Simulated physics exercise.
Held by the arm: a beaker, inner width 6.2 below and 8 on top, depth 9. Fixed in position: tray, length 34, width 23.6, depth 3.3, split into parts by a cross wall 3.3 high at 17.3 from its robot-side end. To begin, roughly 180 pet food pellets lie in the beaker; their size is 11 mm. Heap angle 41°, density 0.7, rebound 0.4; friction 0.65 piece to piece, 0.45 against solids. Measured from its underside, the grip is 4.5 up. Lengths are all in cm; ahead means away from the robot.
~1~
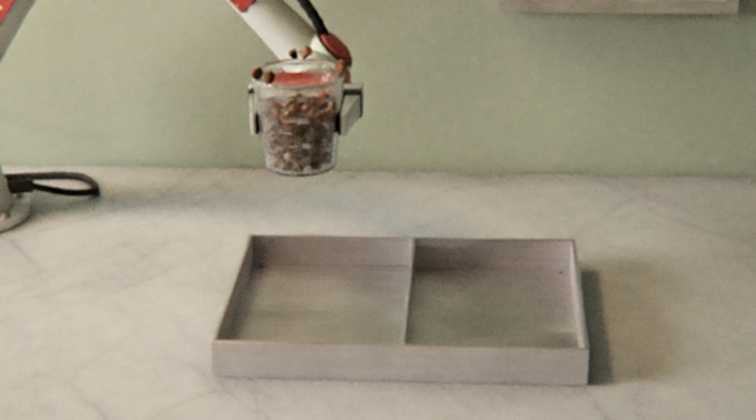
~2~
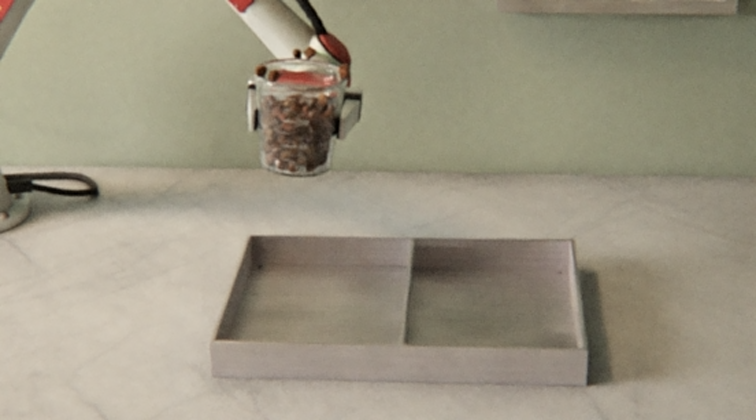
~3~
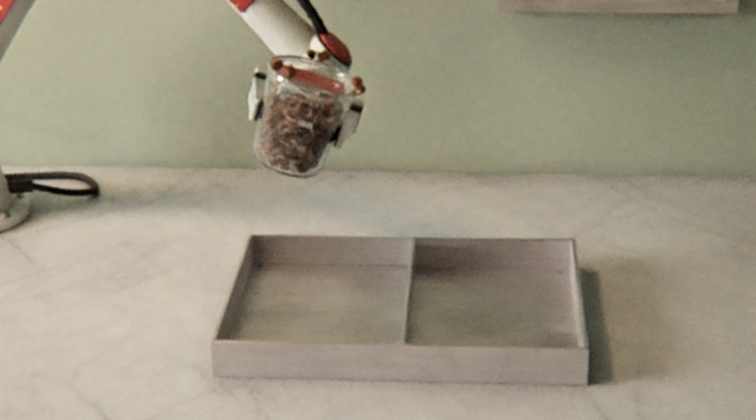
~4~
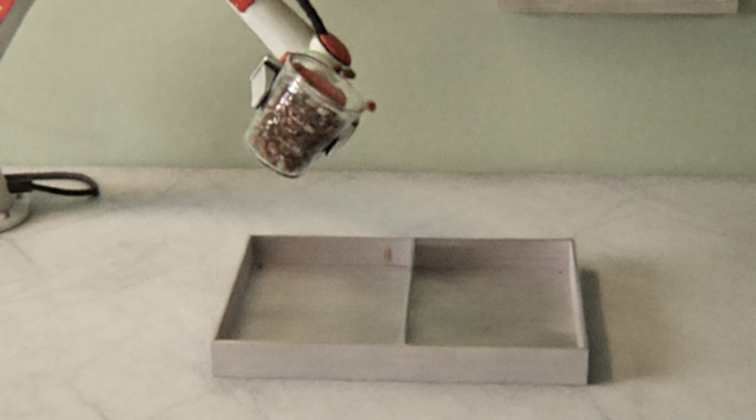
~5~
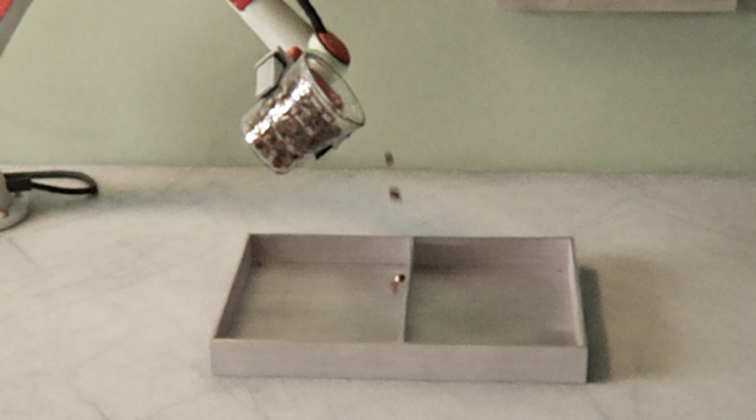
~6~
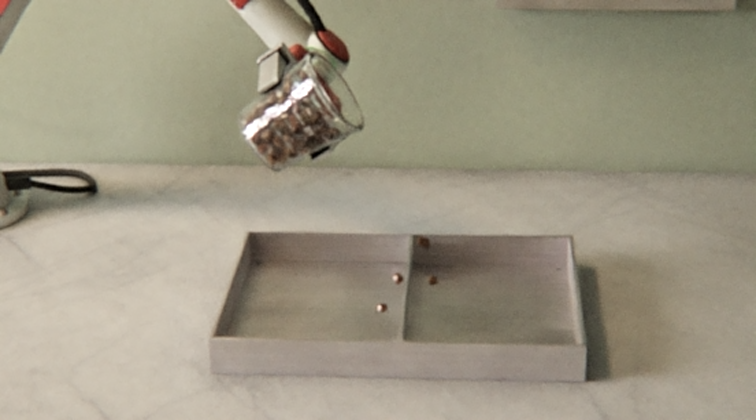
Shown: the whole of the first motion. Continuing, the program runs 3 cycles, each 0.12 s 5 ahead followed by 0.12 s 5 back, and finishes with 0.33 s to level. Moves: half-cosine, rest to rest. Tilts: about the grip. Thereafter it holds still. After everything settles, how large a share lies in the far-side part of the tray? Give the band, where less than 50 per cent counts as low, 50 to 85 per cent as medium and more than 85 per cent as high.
Low.
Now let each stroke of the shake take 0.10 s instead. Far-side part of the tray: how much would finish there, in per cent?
I'd expect close to 25 per cent then.
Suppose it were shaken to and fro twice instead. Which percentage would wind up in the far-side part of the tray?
About 10 per cent, then.
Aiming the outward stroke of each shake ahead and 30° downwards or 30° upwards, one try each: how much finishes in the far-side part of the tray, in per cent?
Try one gives about 0 in a hundred, try two about 30 in a hundred.
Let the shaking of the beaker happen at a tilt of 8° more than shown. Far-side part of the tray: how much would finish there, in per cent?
Roughly 25 in a hundred.
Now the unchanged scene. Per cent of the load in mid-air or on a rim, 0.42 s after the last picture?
Roughly 2 per cent.
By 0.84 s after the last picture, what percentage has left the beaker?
Around 25 percent at that moment.
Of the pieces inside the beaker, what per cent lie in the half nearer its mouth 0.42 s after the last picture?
Share in the mouth half: About 55 %.
Then, 0.42 s later, tilted 55° forward, highest piece 23 above the table; 148 in the beaker, 17 in the far-side part, 7 in the robot-side part, 3 in flight or on a rim.
Then, 0.84 s later, tilted 39° forward, highest piece 23 above the table; 131 in the beaker, 22 in the robot-side part, 19 in the far-side part, 1 on the table or floor, 2 in flight or on a rim.
Then, 1.25 s later, level, highest piece 25 above the table; 129 in the beaker, 25 in the robot-side part, 20 in the far-side part, 1 on the table or floor.
Then, 2.30 s later, level, highest piece 25 above the table; 129 in the beaker, 25 in the robot-side part, 20 in the far-side part, 1 on the table or floor.
At rest, 129 in the beaker, 25 in the robot-side part, 20 in the far-side part, 1 on the table or floor. That is 11 % in the far-side part of the tray.
